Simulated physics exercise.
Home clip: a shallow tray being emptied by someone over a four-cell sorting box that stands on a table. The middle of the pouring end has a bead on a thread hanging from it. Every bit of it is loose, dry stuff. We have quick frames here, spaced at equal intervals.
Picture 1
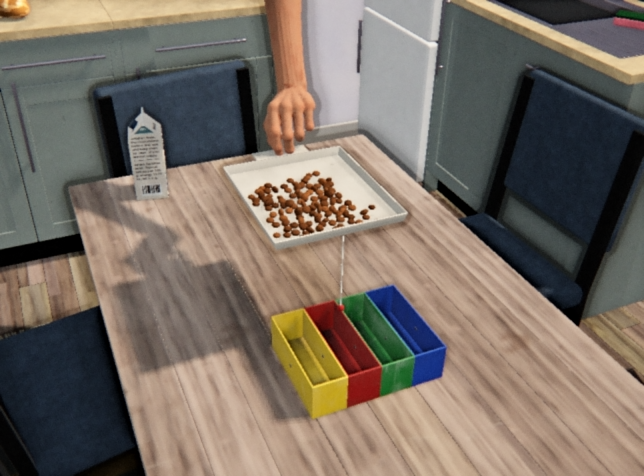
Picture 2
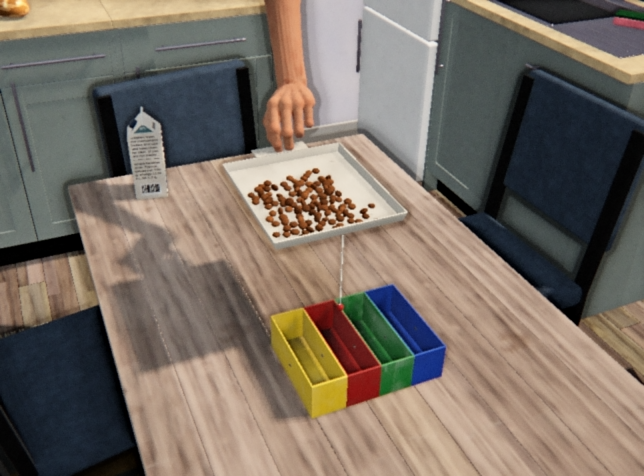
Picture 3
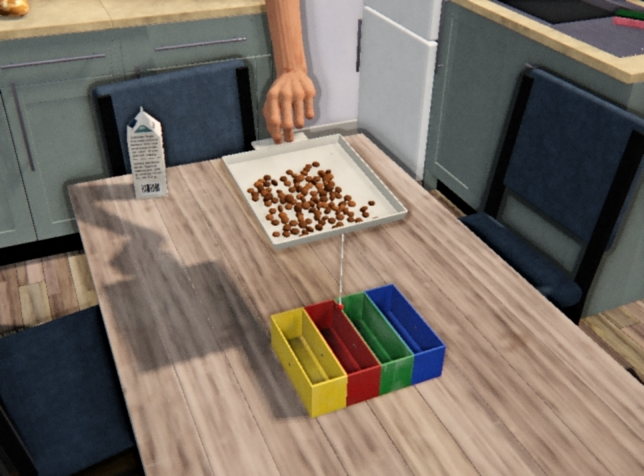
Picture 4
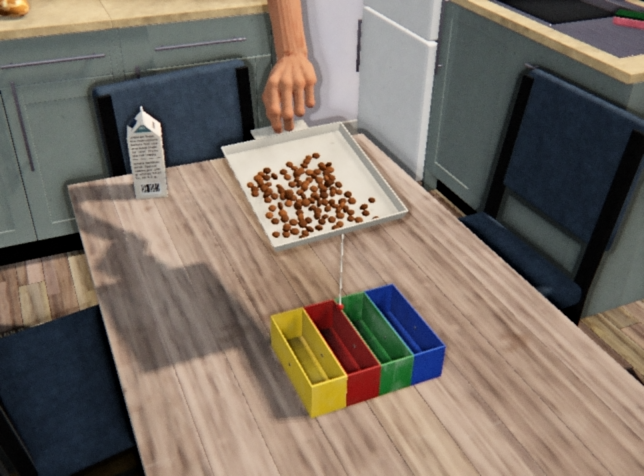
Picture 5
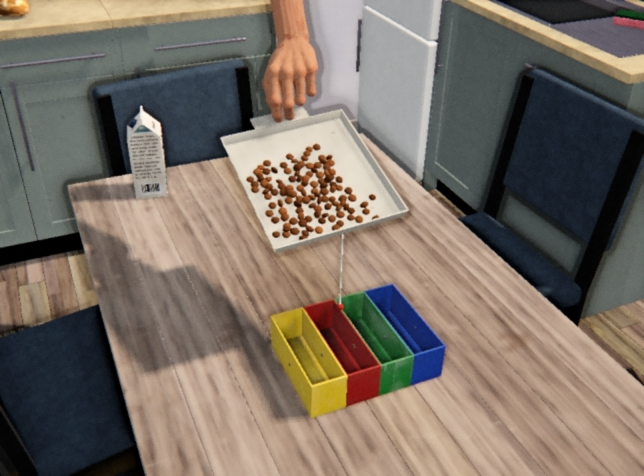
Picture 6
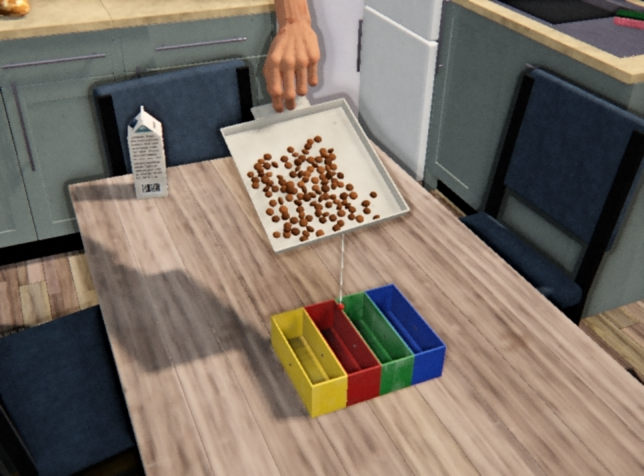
At a wooden kitchen table, a hand holds a shallow white tray of brown kibble near a box with yellow, red, green and blue cells, then gradually raises the tray's far end while the kibble stays spread across it.
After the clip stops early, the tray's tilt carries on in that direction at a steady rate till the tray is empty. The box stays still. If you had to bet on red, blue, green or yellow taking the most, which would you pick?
I would pick yellow.
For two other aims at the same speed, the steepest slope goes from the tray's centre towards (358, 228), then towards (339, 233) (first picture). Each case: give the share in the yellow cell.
In order: About 10, then 30 percent.
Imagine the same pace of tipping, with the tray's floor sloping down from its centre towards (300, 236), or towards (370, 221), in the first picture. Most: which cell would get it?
The cell in yellow; the cell in blue.
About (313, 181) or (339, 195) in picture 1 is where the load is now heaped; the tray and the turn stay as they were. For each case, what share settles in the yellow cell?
The first start gives 40 percent and the second 40 percent.
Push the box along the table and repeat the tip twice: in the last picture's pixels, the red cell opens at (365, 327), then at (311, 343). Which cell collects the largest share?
In turn: Yellow; the red one.
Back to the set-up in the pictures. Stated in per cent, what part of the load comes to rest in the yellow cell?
Result: Near 50 in a hundred.
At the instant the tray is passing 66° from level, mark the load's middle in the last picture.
The load is centred near (316, 217).
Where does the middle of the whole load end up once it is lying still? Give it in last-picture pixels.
Around (320, 376), give or take.
Shortly afterwards, tray tipped steeply; the whole lot on the tray.
Next, tray tipped past a quarter turn; a little on the tray; near a quarter in the yellow cell; near a quarter in the red cell; only a few in the green cell; near a third falling or outside the box.
Some moments later, tray tipped past a quarter turn; near half in the yellow cell; near a quarter in the red cell; a little in the green cell; near a quarter falling or outside the box.
In the end, tray tipped past a quarter turn; near half in the yellow cell; near a quarter in the red cell; a little in the green cell; none at all in the blue cell; near a quarter outside the box.
